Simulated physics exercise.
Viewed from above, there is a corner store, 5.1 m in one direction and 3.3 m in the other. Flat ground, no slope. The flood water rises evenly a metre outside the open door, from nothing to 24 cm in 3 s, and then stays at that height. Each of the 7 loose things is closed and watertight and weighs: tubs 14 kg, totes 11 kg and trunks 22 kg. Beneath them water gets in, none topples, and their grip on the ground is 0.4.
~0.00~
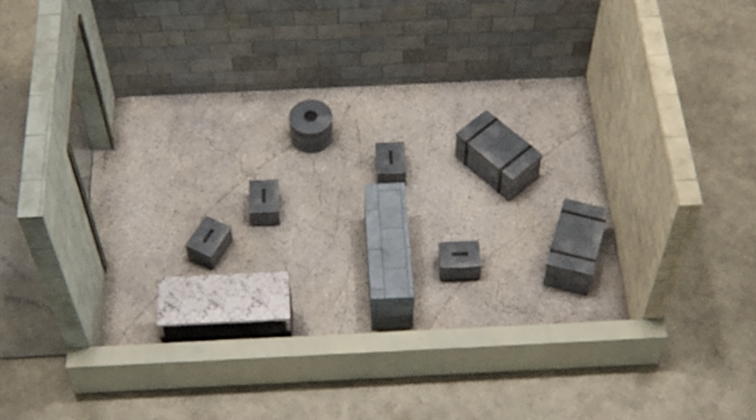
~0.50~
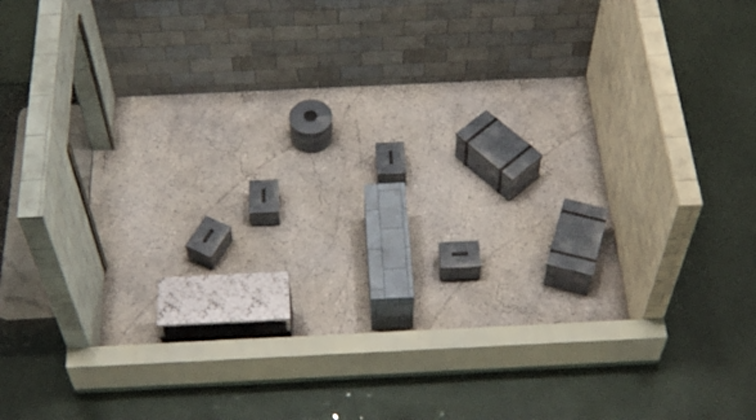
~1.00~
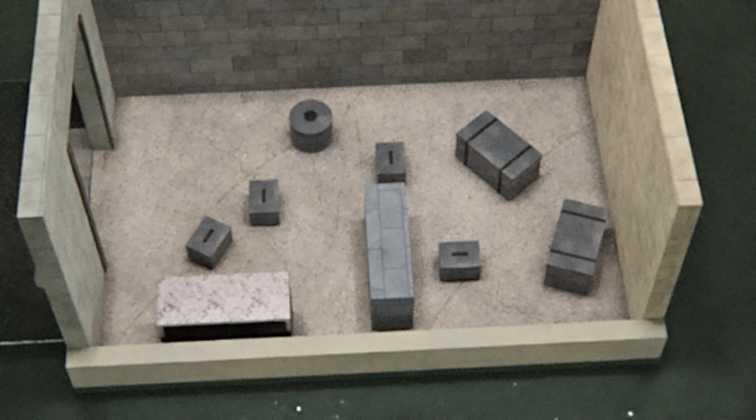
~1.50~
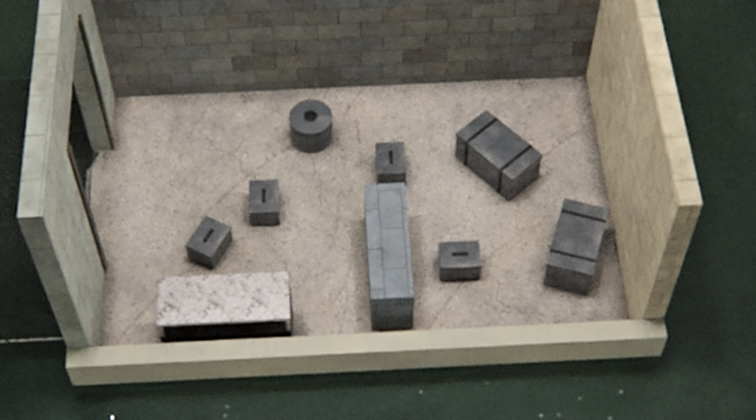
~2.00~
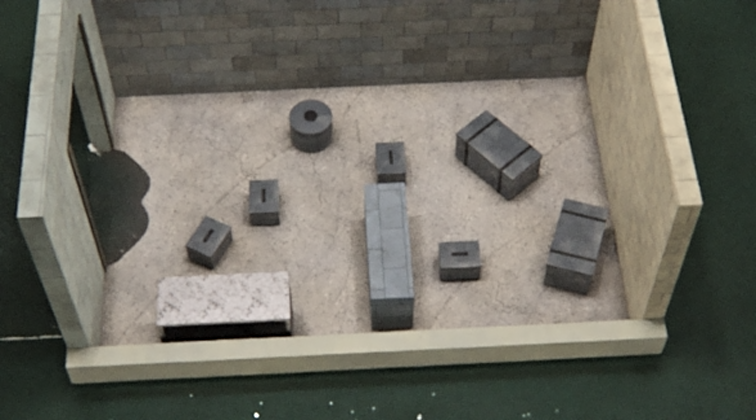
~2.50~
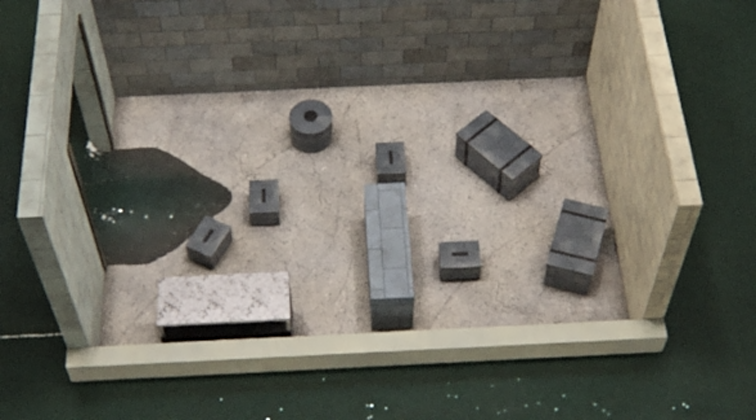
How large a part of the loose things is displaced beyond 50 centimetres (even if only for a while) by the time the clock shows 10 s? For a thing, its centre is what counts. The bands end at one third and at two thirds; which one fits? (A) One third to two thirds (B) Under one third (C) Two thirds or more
Option C: Two thirds or more.
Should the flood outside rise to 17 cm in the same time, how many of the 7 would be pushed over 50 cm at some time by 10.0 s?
The count would be 4.
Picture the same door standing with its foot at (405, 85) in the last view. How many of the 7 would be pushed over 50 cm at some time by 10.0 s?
Then the count would be 6.
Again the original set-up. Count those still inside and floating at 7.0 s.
3 at that moment.
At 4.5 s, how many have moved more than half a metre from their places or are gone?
2 of them.
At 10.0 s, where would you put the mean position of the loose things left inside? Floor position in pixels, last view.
They average out to somewhere around (475, 262).
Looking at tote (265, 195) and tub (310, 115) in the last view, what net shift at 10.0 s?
Respectively 200 and 250 centimetres.
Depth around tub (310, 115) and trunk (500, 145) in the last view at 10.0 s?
Around 13 cm and 14 cm.
After 3.5 s 0 of 7 are over 50 cm from their spots; 0 afloat.
After 4.5 s 2 of 7 are over 50 cm from their spots; 0 afloat.
After 7.0 s 5 of 7 are over 50 cm from their spots; 3 afloat.
After 10.0 s 6 of 7 are over 50 cm from their spots, and 6 have been at some point; 5 afloat.
